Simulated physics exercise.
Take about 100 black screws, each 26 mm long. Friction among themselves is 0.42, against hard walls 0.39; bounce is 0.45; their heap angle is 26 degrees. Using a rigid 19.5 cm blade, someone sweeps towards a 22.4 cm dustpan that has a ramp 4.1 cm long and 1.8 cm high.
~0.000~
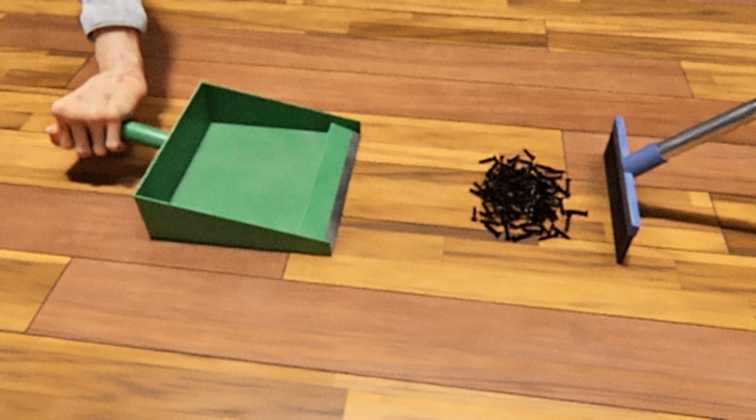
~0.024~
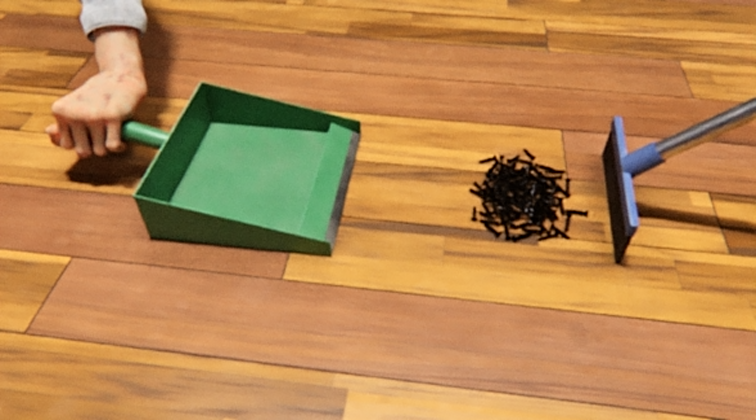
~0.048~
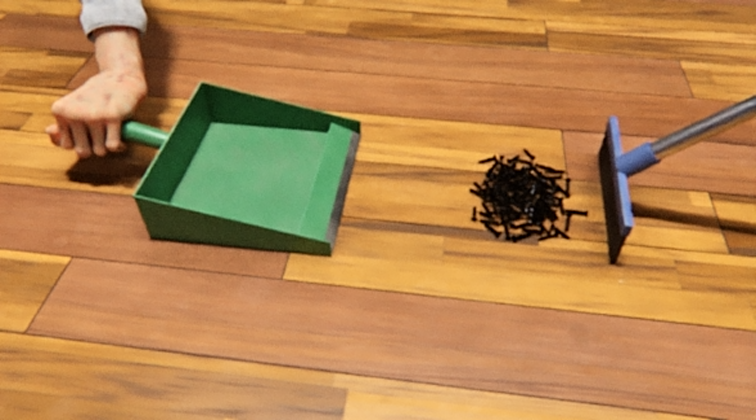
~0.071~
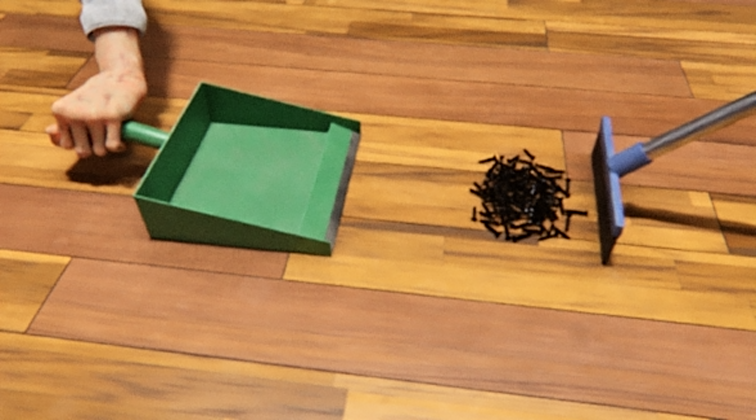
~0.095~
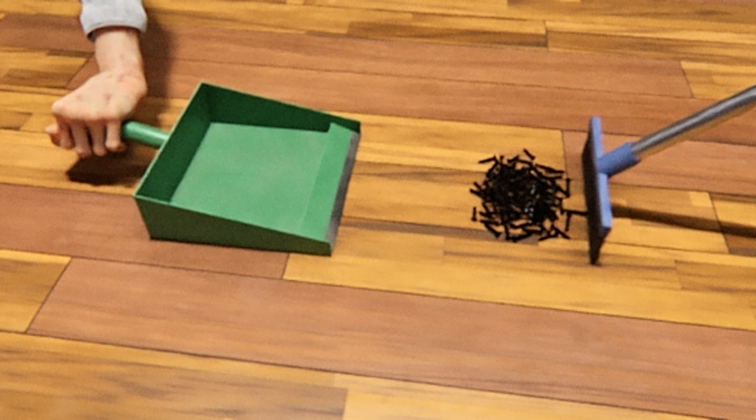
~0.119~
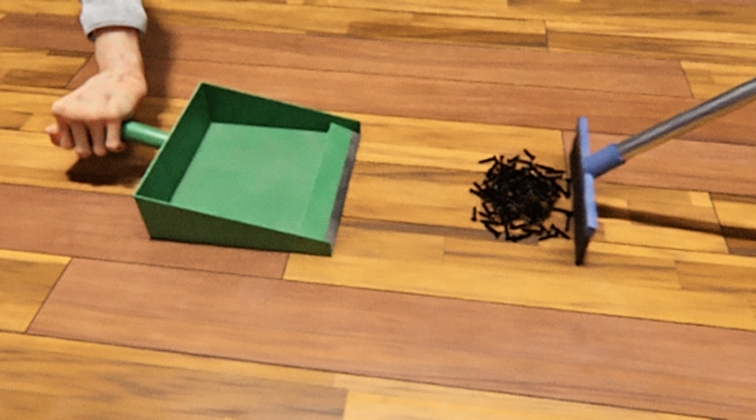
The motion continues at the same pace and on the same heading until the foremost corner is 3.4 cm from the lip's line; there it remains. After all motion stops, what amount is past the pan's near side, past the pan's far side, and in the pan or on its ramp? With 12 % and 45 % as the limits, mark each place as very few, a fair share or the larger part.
My call: Near side: Very few; far side: Very few; pan: A fair share.
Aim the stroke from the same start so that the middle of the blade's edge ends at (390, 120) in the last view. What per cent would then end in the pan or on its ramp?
Close to 5 in a hundred.
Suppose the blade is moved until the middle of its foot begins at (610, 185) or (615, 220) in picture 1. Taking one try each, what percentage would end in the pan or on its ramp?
The two tries give about 20 % and about 20 %.
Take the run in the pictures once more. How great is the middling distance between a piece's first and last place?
Some 22 cm.
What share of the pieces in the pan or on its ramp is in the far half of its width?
Share: Approx. 40 %.
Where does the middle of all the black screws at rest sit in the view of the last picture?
Close to pixel (353, 189).
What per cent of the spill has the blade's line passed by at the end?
My guess is close to 5 per cent.
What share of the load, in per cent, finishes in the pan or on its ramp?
Close to 25 in a hundred end up there.
Then, at 0.31 s, middle of the blade 16 cm from the lip; 0 % over the lip, far side 0 %, near side 0 %.
After 0.43 s, middle of the blade 8 cm from the lip; 0 % over the lip, far side 0 %, near side 0 %.
After 0.69 s, middle of the blade 4 cm from the lip; 25 % over the lip, far side 5 %, near side 5 %.
At rest (1.3 s), near side 5 %, far side 5 %, pan 25 %, in front of the lip or behind the blade 65 %.
